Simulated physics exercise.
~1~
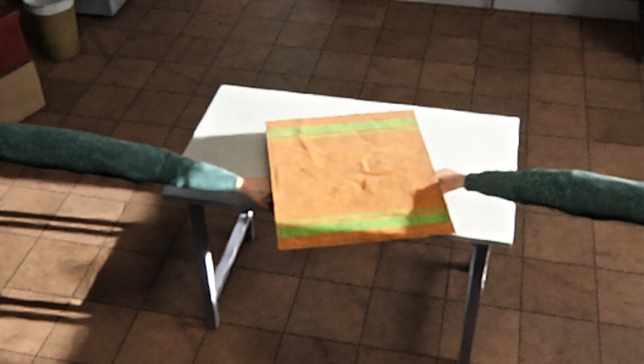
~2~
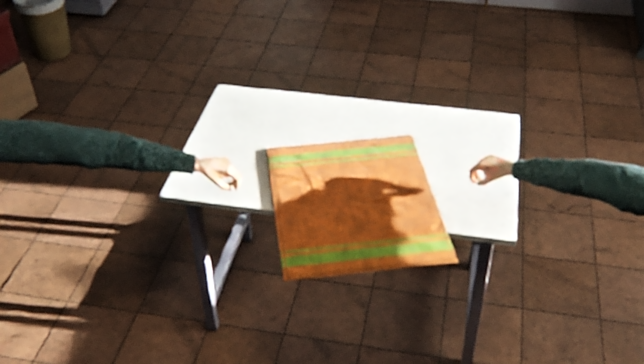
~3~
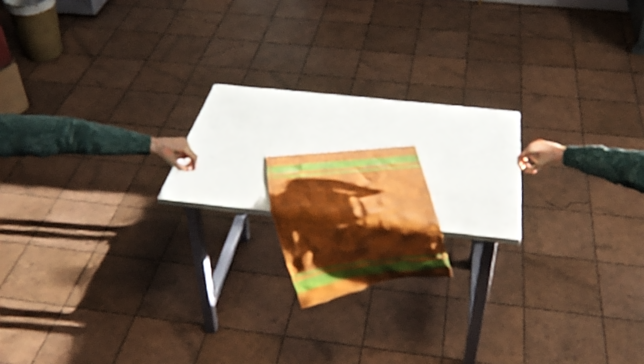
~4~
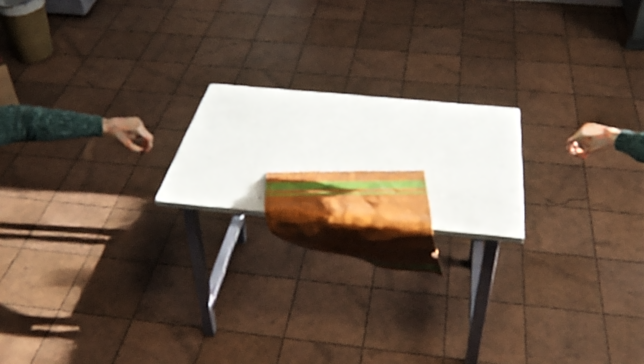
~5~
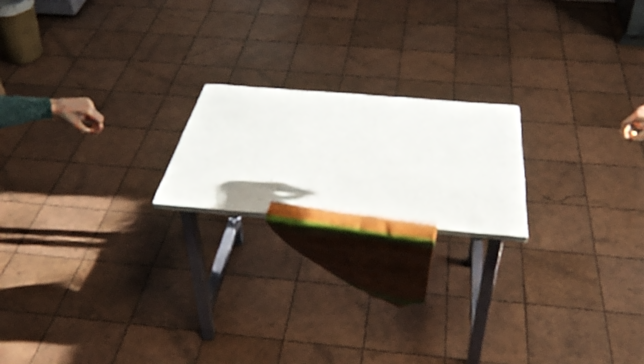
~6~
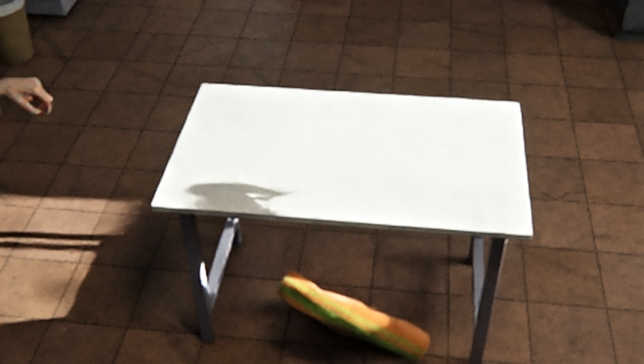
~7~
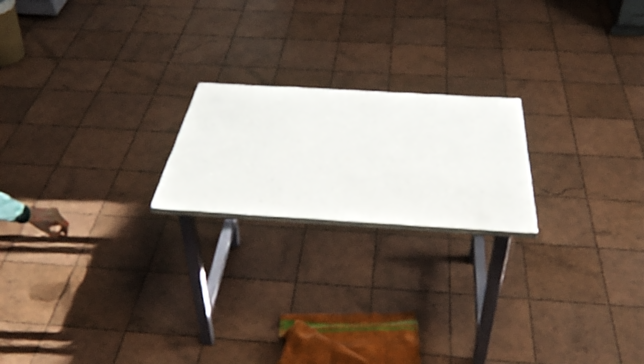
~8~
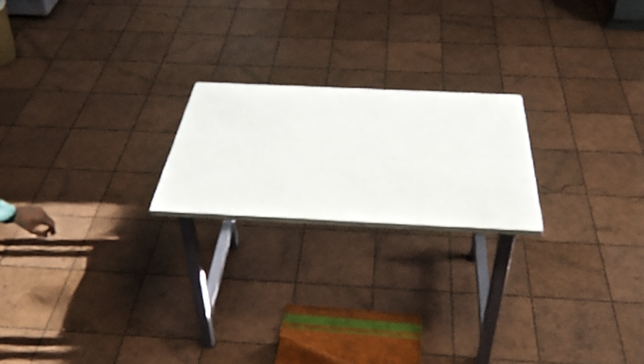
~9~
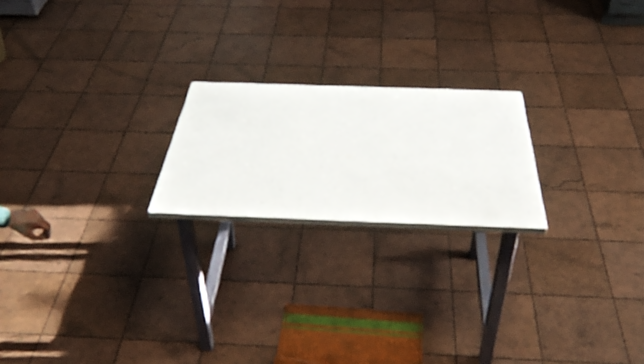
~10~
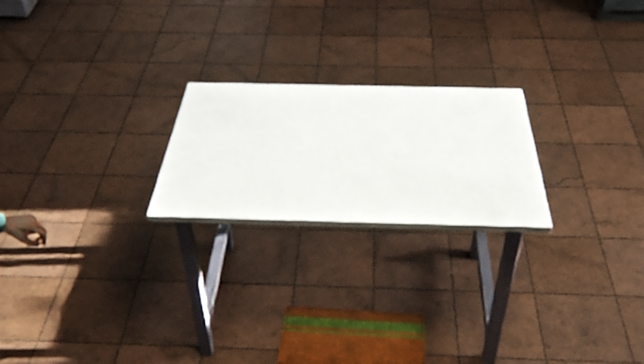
Two hands releasing an orange, green-striped hand towel over a white folding table's near edge, the towel slipping off onto the floor.
